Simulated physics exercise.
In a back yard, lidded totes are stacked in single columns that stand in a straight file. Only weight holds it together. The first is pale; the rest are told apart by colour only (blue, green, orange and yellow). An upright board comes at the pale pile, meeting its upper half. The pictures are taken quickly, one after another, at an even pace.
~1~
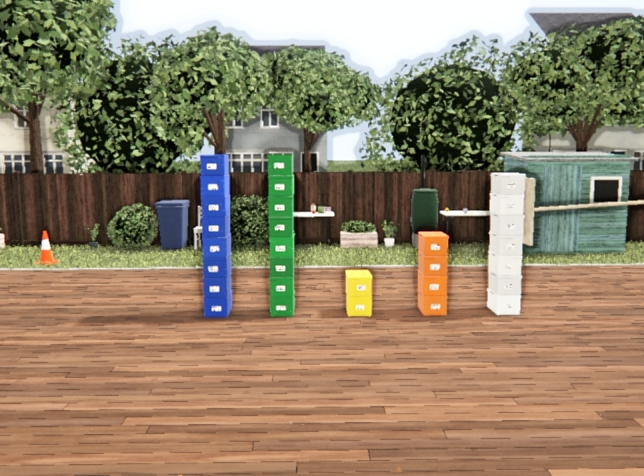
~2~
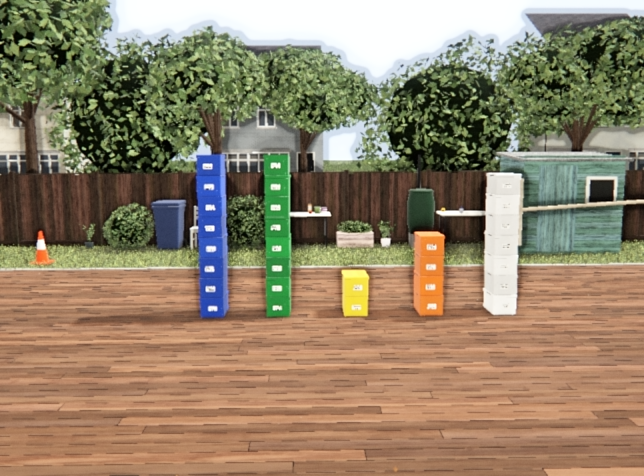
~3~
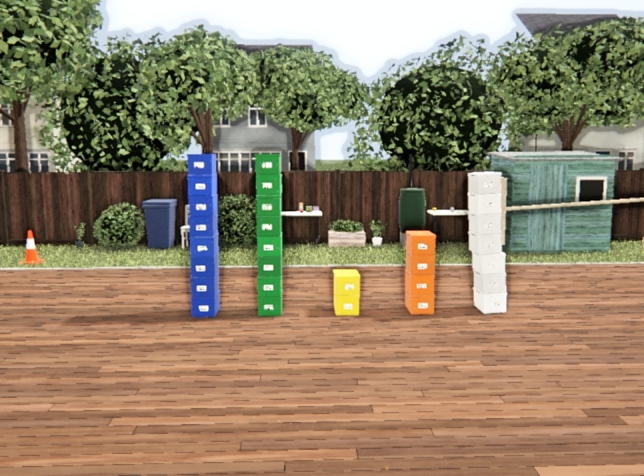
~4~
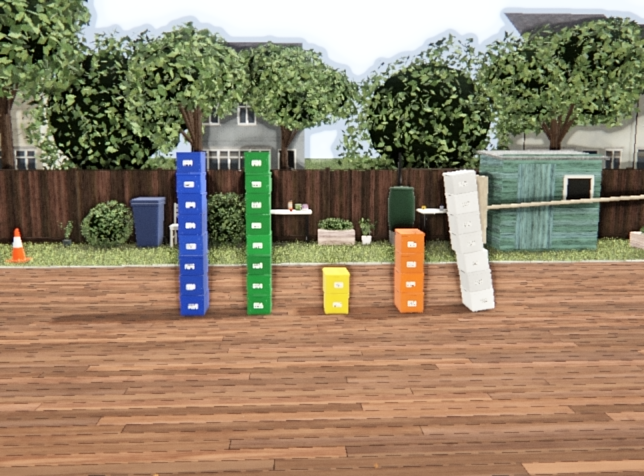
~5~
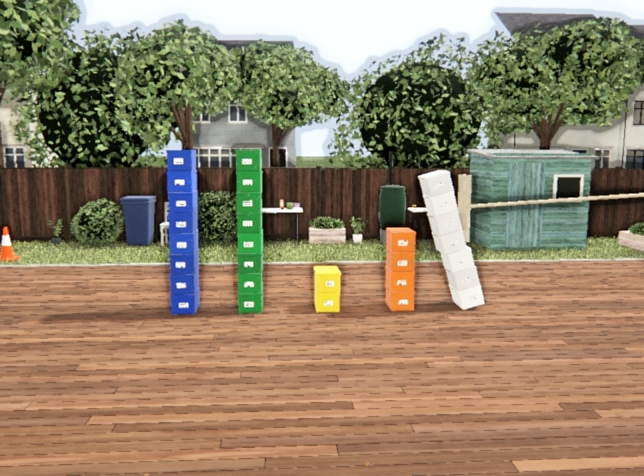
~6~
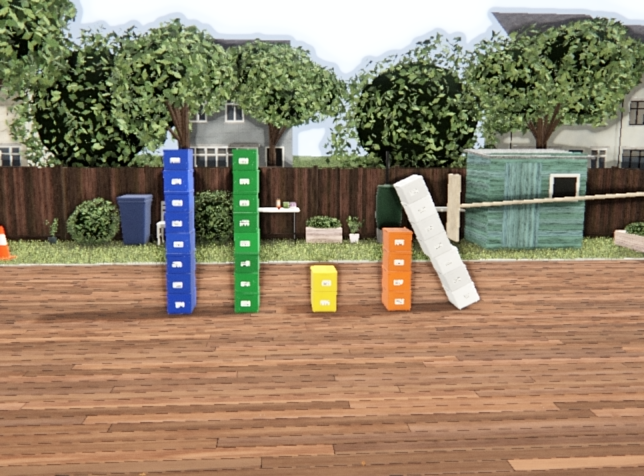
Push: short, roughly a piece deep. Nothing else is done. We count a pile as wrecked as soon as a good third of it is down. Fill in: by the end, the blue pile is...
By the end, the blue pile is still up.
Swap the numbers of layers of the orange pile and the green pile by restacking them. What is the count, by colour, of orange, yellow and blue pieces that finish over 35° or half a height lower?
It works out to orange 8, then yellow 1, then blue 7.
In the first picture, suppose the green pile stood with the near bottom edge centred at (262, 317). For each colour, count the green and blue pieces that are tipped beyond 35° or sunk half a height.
Down at the end: Green 0, blue 0.
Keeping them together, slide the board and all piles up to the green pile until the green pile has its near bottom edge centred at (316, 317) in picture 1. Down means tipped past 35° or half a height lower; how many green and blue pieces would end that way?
Green 0, blue 0.
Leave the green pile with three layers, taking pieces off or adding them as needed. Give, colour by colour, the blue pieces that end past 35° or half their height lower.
By colour: Blue 0.
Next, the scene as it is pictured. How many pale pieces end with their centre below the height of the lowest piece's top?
Counting them up gives 4.
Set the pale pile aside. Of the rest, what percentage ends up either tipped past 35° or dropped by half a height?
20 %.
Shortly afterwards, 6 of the pale pile down; none of the 8 blue totes down (0 of 22 in all colours); top blue tote unmoved; top orange tote half its height from its place.
Next, 7 of the pale pile down; none of the 8 blue totes down (0 of 22 in all colours); top blue tote unmoved; top orange tote tilted clearly.
Some moments later, 7 of the pale pile down; none of the 8 blue totes down (3 of 22 in all colours); top blue tote unmoved; top orange tote tilted clearly, about its own height lower.
In the end, 7 of the pale pile down; none of the 8 blue totes down (4 of 22 in all colours); top blue tote unmoved; top green tote unmoved. From the last view, middles, top blue tote near (178, 160), top green tote near (246, 160).
